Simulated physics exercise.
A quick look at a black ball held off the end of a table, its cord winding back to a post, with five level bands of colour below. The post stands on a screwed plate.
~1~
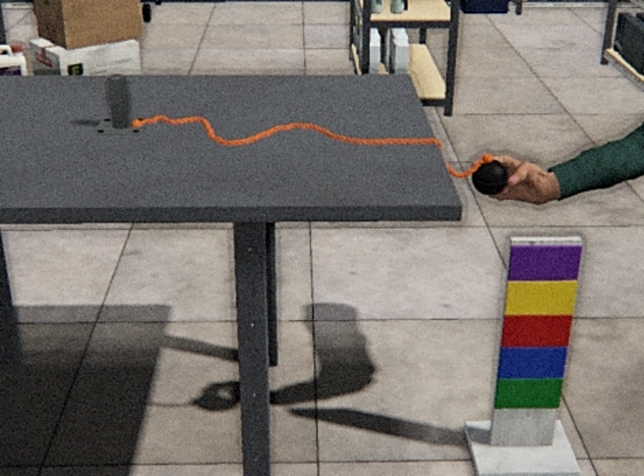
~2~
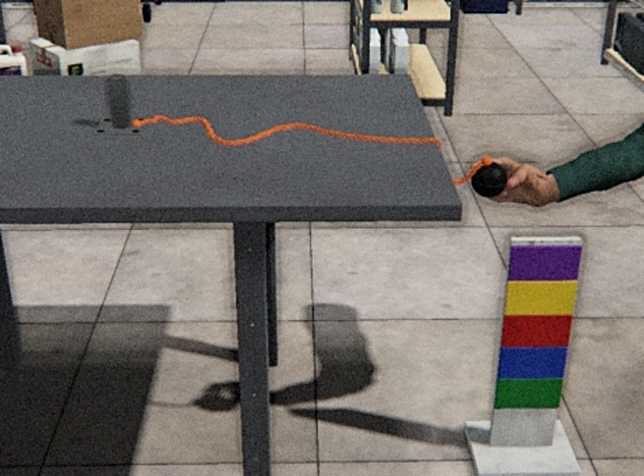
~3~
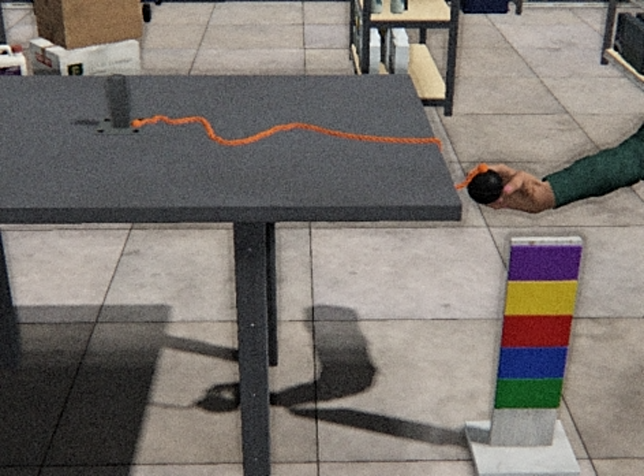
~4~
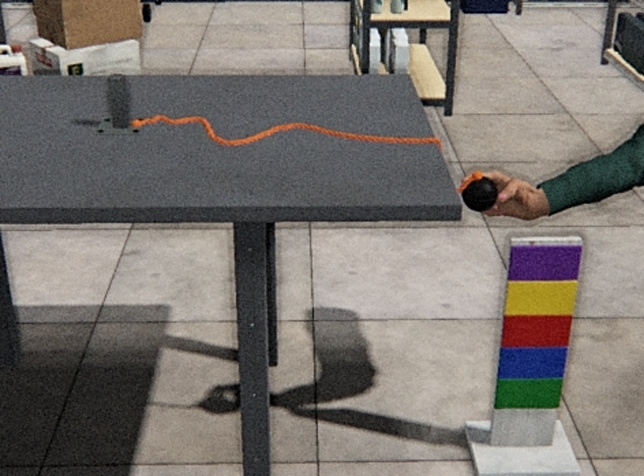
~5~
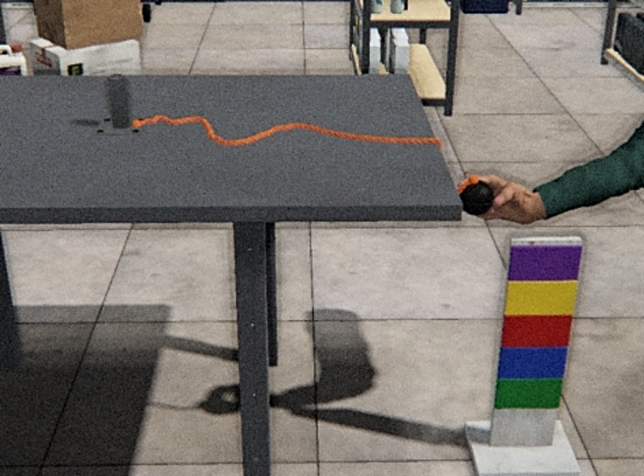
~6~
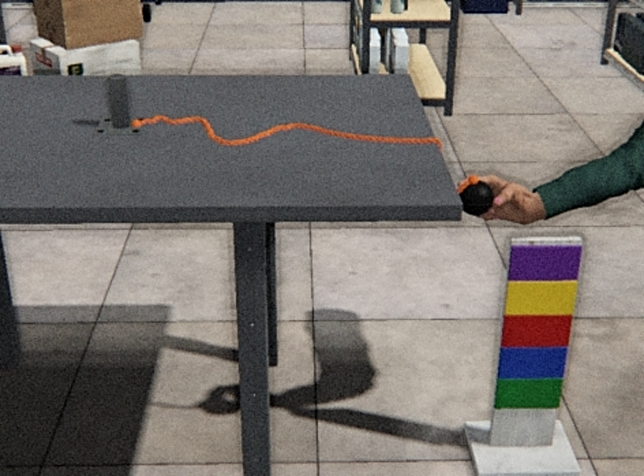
A hand holds a black ball on an orange cord, shifting it slightly left and down.
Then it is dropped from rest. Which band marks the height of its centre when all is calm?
Its middle rests at the red band.
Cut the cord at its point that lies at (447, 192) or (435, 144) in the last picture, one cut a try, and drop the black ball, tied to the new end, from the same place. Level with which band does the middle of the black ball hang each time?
Taking them in turn: Yellow; purple.
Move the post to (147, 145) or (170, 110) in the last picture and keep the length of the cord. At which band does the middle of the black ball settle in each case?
Taking them in turn: Blue; blue.
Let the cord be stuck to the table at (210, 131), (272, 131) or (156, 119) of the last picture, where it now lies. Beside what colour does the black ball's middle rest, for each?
Taking them in turn: Yellow; purple; red.
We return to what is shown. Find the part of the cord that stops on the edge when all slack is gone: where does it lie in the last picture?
At (330, 133), roughly.
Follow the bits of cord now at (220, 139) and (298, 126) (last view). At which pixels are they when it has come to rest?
They go to (289, 128) and to (395, 130).
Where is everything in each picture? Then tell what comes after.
In the first frame, black ball (490, 177); purple (545, 265); yellow (541, 299); red (537, 332); blue (533, 364); green (529, 395).
In the second frame, black ball (489, 179); cord through (164, 119) (210, 134) (269, 133) (342, 135) (429, 141).
In the third frame, black ball (485, 186).
In the fourth frame, black ball (480, 193); cord through (164, 119) (210, 134) (269, 133) (342, 135) (429, 141).
In the fifth frame, black ball (476, 197).
In the sixth frame, black ball (476, 198); cord through (164, 119) (210, 134) (269, 133) (342, 135) (429, 141).
Soon after, ball near (408, 301); level with yellow.
After that, ball near (416, 316); level with red.
In the end, ball near (426, 321); level with red. The red one.
